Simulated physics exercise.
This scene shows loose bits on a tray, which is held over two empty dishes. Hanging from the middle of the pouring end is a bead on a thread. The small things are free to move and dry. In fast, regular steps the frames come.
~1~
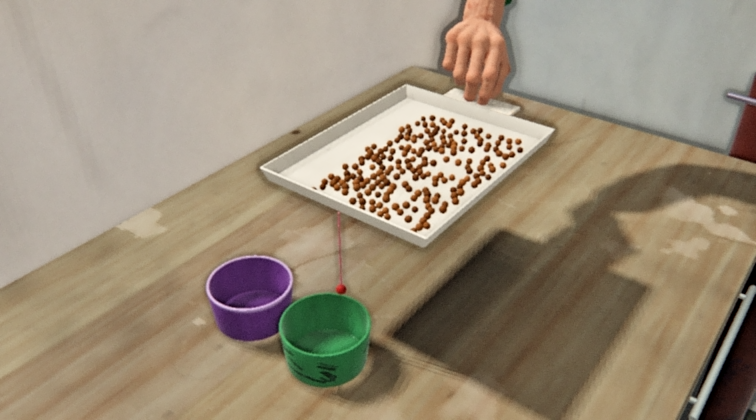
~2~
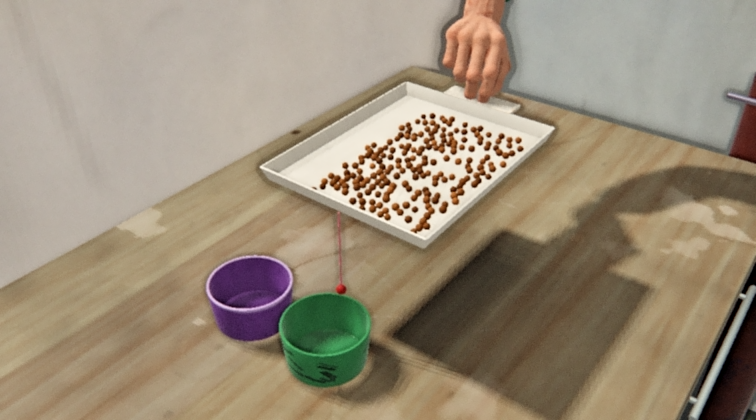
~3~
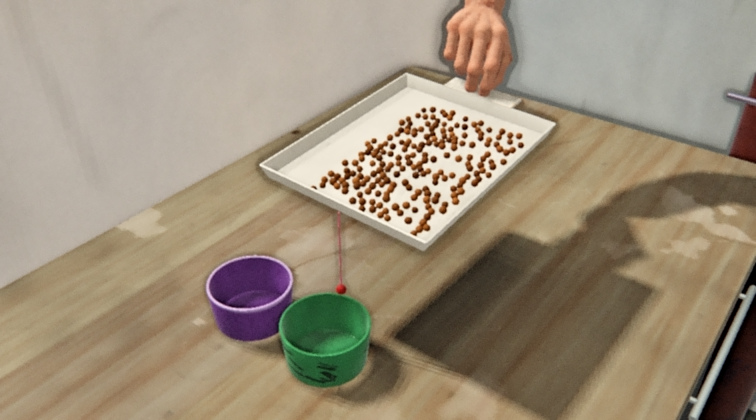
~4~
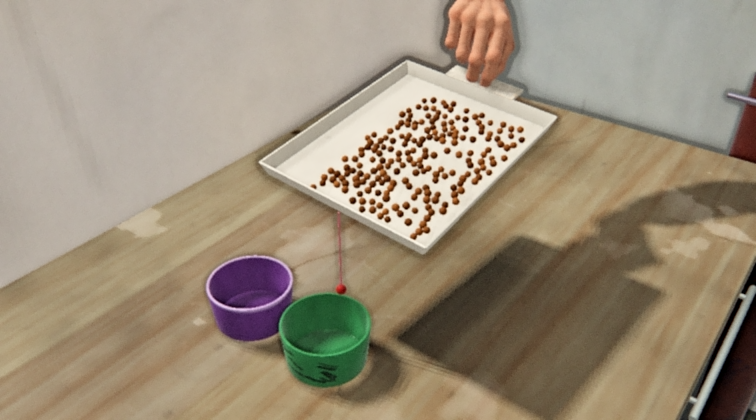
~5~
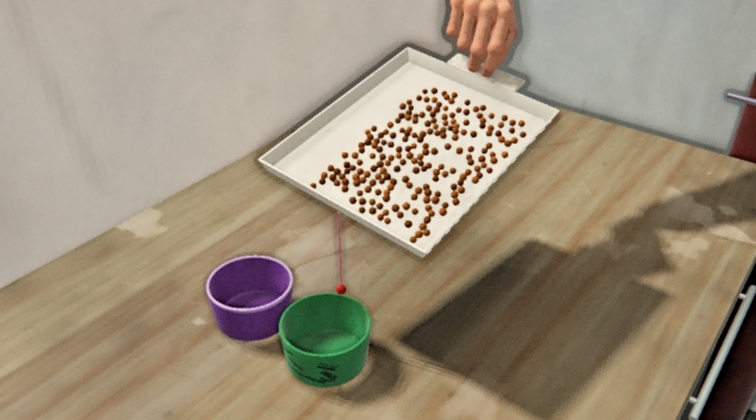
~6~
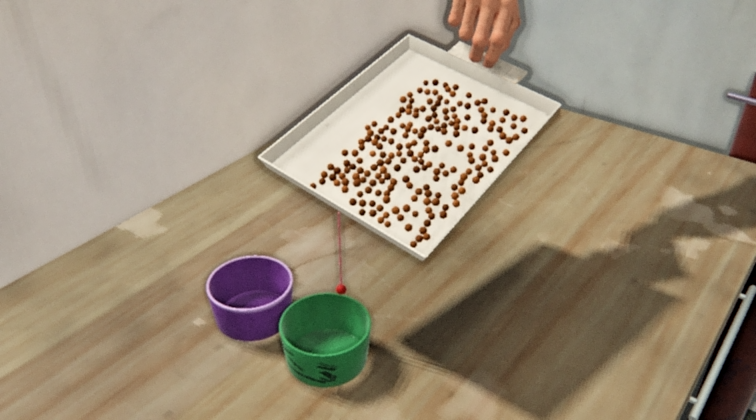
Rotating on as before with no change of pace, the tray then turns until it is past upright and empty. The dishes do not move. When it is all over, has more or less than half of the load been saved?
The amount caught is going to be smaller than the amount missed.
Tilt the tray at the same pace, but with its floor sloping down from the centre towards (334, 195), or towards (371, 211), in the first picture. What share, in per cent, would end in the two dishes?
Shares: 80 %, then 40 %.
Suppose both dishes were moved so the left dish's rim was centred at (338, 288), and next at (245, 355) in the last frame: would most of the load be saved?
So that's a greater portion the first time round, a lesser portion the second.
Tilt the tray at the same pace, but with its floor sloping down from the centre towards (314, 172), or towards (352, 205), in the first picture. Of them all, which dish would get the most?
The first place favours the left of the two, the second the right of the two.
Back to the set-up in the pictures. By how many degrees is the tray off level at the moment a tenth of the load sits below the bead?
65° or so.
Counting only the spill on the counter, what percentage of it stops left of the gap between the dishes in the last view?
Near 0 %.
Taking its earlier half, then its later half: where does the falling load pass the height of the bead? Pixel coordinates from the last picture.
Initially about (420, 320); subsequently about (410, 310).
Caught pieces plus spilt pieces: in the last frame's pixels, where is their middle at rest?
Somewhere close to (423, 381) in the last picture.
Soon after the last picture, tray tipped steeply; most on the tray; a stray few outside both; a small part in the air.
A little later, tray tipped right over; a stray few on the tray; a stray few in the right dish; nearly all outside both; a small part in the air.
Later still, tray tipped past a quarter turn; a stray few in the right dish; nearly all outside both.
At rest, tray tipped past a quarter turn; a stray few in the right dish; none in the left dish; nearly all outside both.
